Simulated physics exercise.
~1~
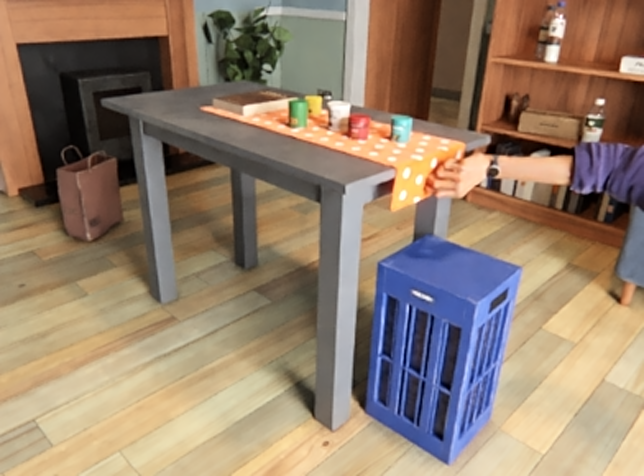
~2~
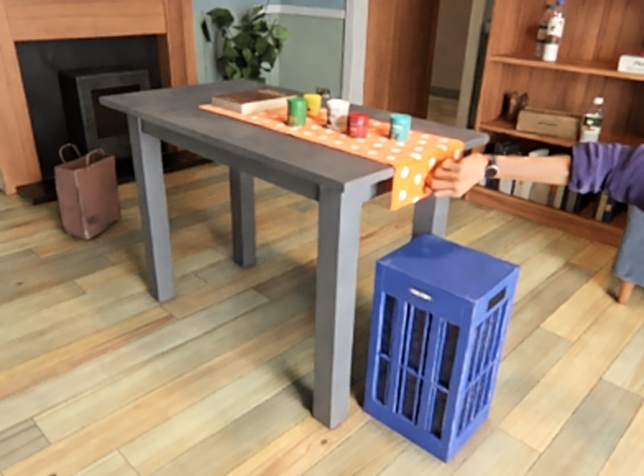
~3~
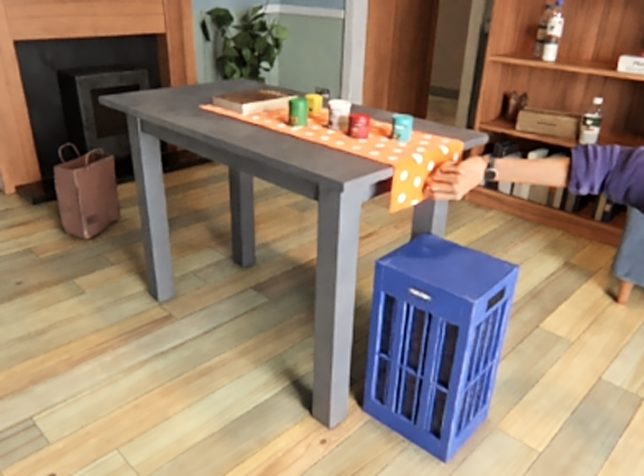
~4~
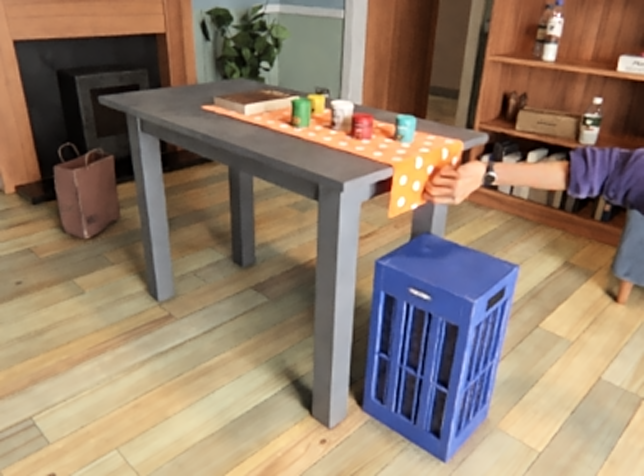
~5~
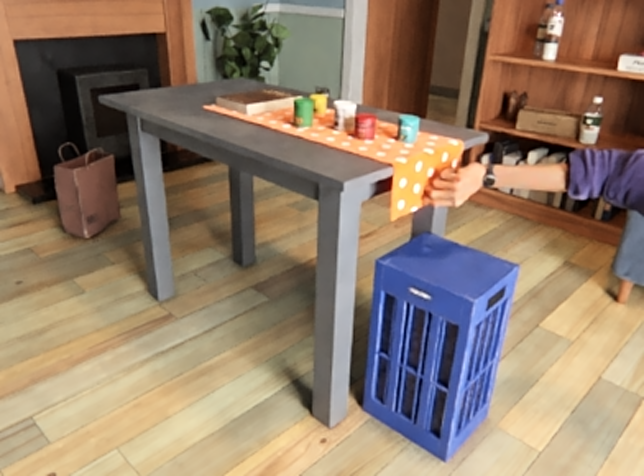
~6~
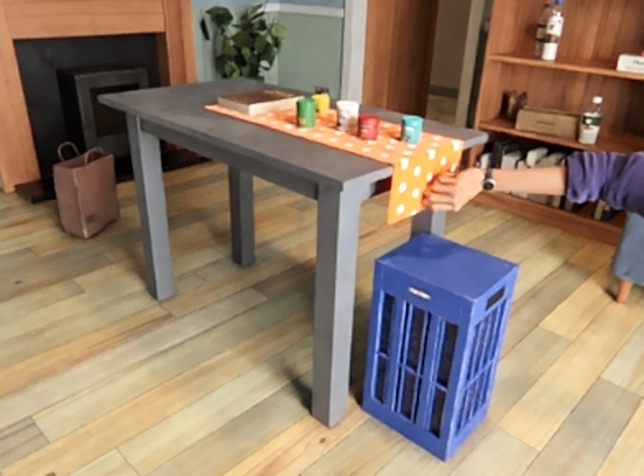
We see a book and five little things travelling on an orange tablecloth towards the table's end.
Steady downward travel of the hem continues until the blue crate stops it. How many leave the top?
The top is going to lose a single item.
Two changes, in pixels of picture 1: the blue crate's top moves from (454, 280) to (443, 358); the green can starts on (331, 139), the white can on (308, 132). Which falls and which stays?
The green can does not stay aboard, and the white can does not stay aboard.
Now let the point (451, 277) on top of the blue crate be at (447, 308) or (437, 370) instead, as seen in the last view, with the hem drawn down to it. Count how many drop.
The count would be 2 and then 4.
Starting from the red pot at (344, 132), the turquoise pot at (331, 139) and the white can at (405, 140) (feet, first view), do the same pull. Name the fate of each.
I'd say the red pot hangs on, the turquoise pot hangs on, and the white can takes a fall.
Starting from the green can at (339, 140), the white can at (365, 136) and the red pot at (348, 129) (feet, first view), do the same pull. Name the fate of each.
The green can would stay in place, the white can would stay in place, the red pot would stay in place.
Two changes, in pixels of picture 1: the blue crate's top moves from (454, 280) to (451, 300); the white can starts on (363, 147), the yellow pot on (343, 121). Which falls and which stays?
White can is gone, yellow pot stays.
Soon after, hem near (423, 222); all still up.
After that, hem on the crate; turquoise pot gone.
In the end, hem on the crate; turquoise pot gone. The count of fallen things is one.
